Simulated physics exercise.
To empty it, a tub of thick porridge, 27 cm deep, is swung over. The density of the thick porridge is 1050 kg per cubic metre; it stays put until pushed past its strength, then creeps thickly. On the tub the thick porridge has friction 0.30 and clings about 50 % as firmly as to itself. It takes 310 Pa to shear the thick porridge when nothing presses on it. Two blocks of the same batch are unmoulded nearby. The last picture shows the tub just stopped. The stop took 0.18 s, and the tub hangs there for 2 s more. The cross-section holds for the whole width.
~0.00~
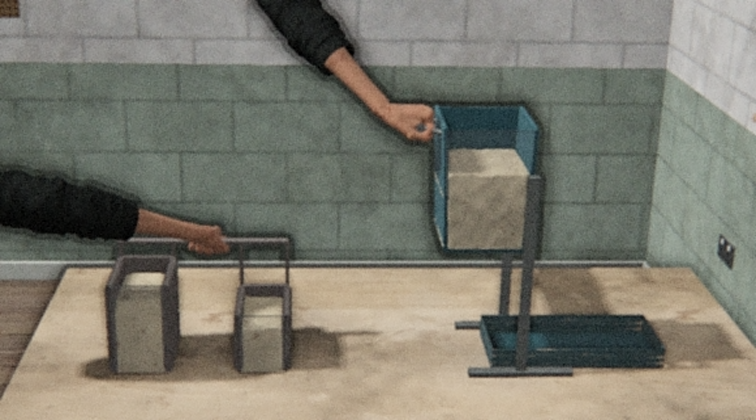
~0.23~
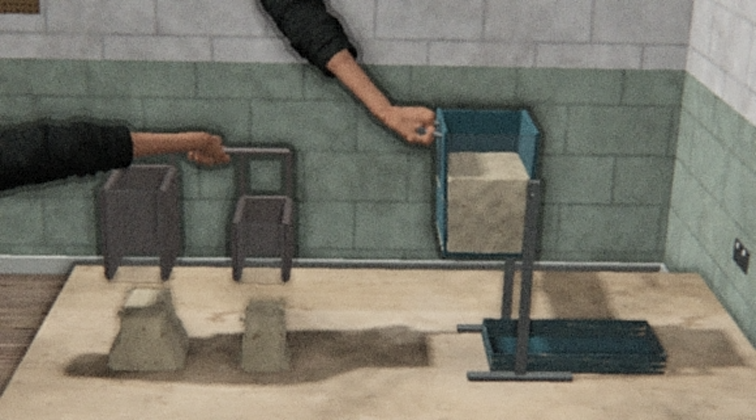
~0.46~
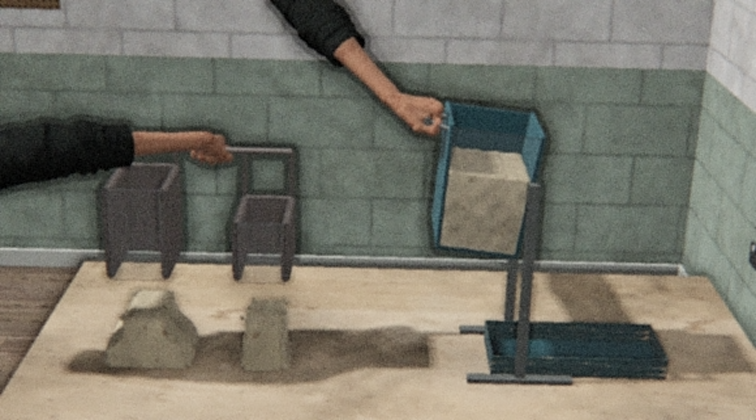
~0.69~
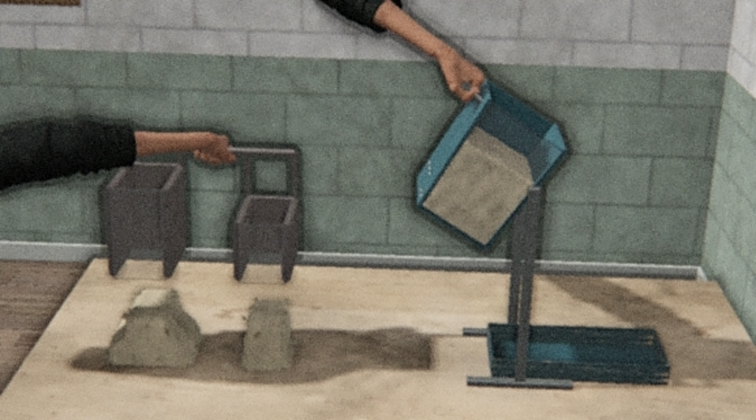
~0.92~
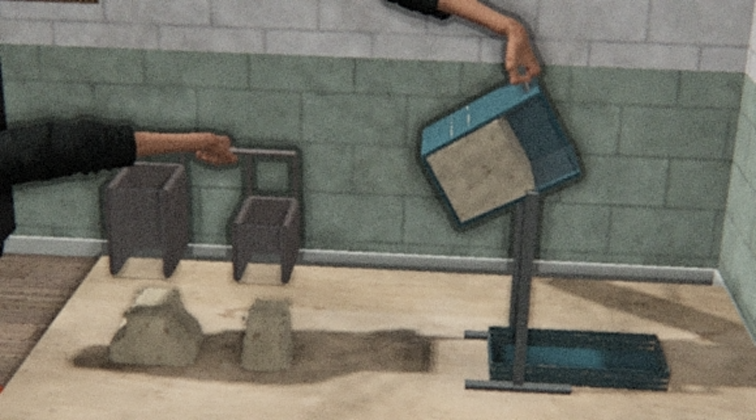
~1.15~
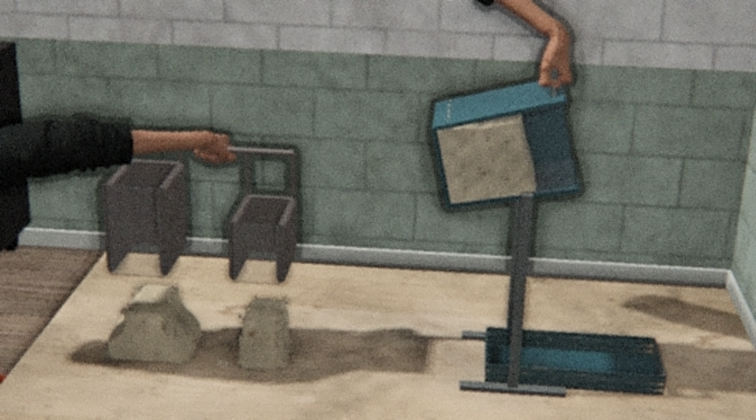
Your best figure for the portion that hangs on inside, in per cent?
Expect roughly 100 %.
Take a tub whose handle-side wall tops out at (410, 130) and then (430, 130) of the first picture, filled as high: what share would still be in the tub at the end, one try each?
In that order: 90 %, 100 %.
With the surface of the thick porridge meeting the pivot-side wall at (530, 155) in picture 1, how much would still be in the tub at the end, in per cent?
In that case some 100 per cent.
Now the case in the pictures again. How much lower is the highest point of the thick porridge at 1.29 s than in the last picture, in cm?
About 1 cm.
After 1.29 s, the tub is at 77 degrees and holds 100 %.
After 1.46 s, the tub is at 77 degrees and holds 100 %.
After 1.63 s, the tub is at 77 degrees and holds 100 %.
After 1.80 s, the tub is at 77 degrees and holds 100 %.
After 3.15 s, at the end, the tub is at 77 degrees and holds 100 %.
